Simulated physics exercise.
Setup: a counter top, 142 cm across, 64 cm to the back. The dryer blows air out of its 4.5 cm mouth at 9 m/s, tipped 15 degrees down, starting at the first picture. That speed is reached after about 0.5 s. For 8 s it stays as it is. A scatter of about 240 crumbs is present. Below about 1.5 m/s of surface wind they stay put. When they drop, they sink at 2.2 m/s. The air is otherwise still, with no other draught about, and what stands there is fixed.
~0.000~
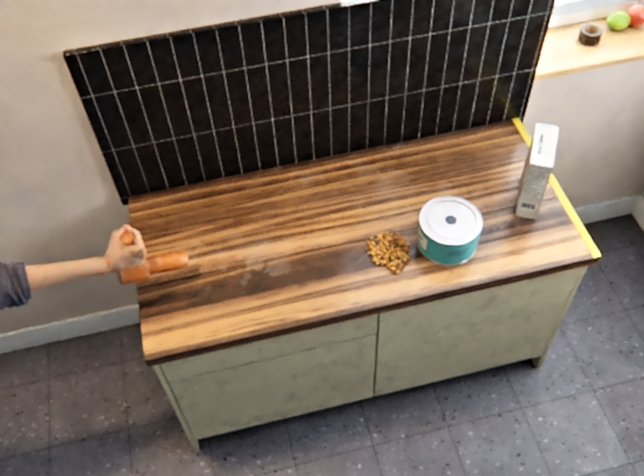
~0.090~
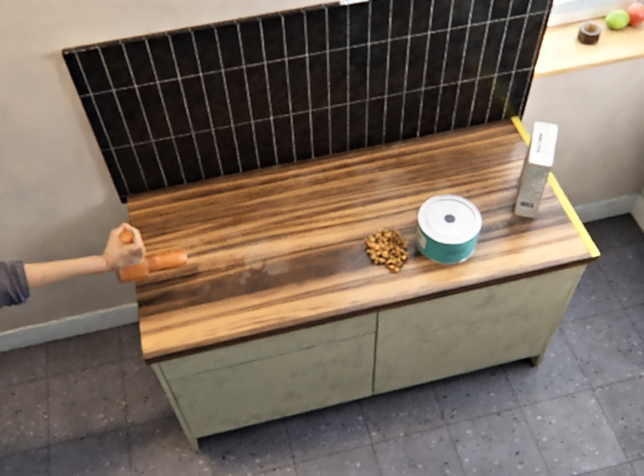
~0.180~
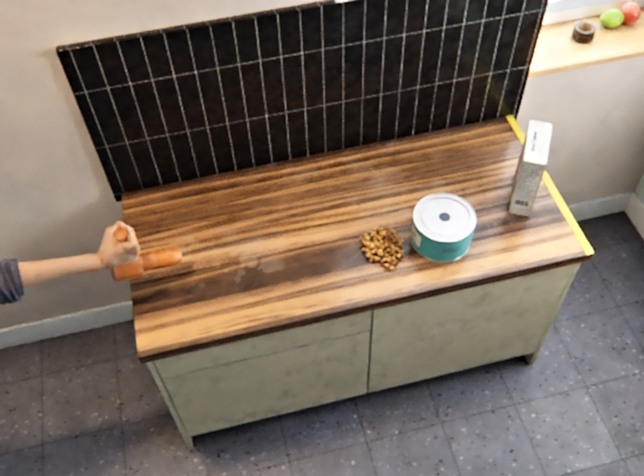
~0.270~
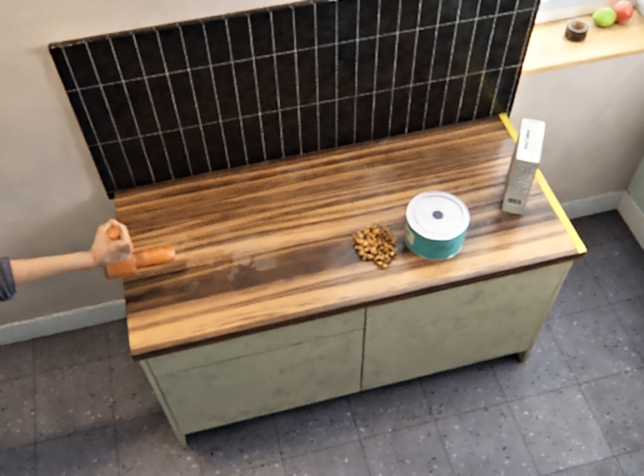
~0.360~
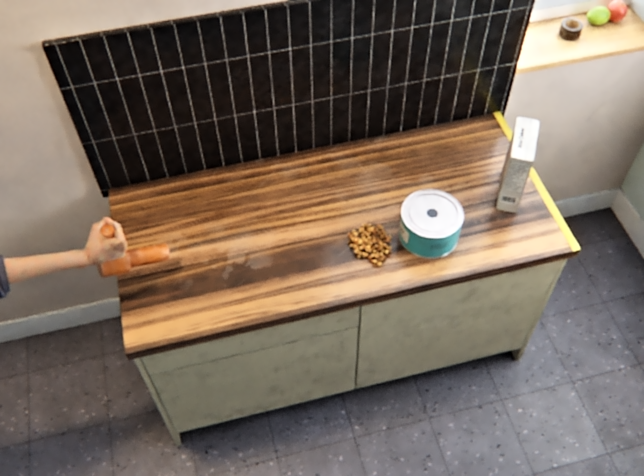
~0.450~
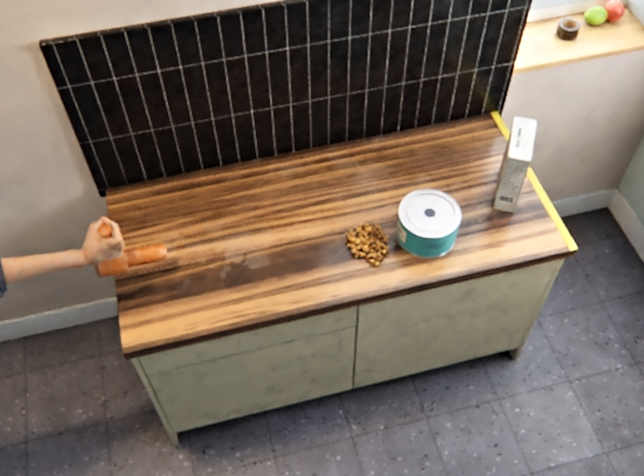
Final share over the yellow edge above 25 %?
No, it is not.
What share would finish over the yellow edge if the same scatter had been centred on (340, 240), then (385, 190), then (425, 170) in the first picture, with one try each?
First try 30 %, second 100 %, third 100 %.
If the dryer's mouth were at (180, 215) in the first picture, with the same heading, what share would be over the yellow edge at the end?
0 %.
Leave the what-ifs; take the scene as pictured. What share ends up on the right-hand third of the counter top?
Roughly 30 %.
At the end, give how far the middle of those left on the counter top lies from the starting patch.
15 cm.
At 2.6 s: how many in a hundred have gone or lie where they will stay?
The share is roughly 40 %.
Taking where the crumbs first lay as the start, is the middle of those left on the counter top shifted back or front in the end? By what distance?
Towards the front, some 5 cm.
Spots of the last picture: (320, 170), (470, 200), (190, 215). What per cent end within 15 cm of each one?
First spot near 0 %, second near 15 %, third near 0 %.
After 1.6 s, 0 % are over the yellow edge; the middle of those still in play is near (395, 241); 31 % have settled or left.
After 2.6 s, 1 % are over the yellow edge; the middle of those still in play is near (405, 248); 40 % have settled or left.
After 4.4 s, 2 % are over the yellow edge; the middle of those still in play is near (406, 248); 50 % have settled or left.
After 8.0 s, at the end, 2 % are over the yellow edge; the middle of those still in play is near (406, 248).
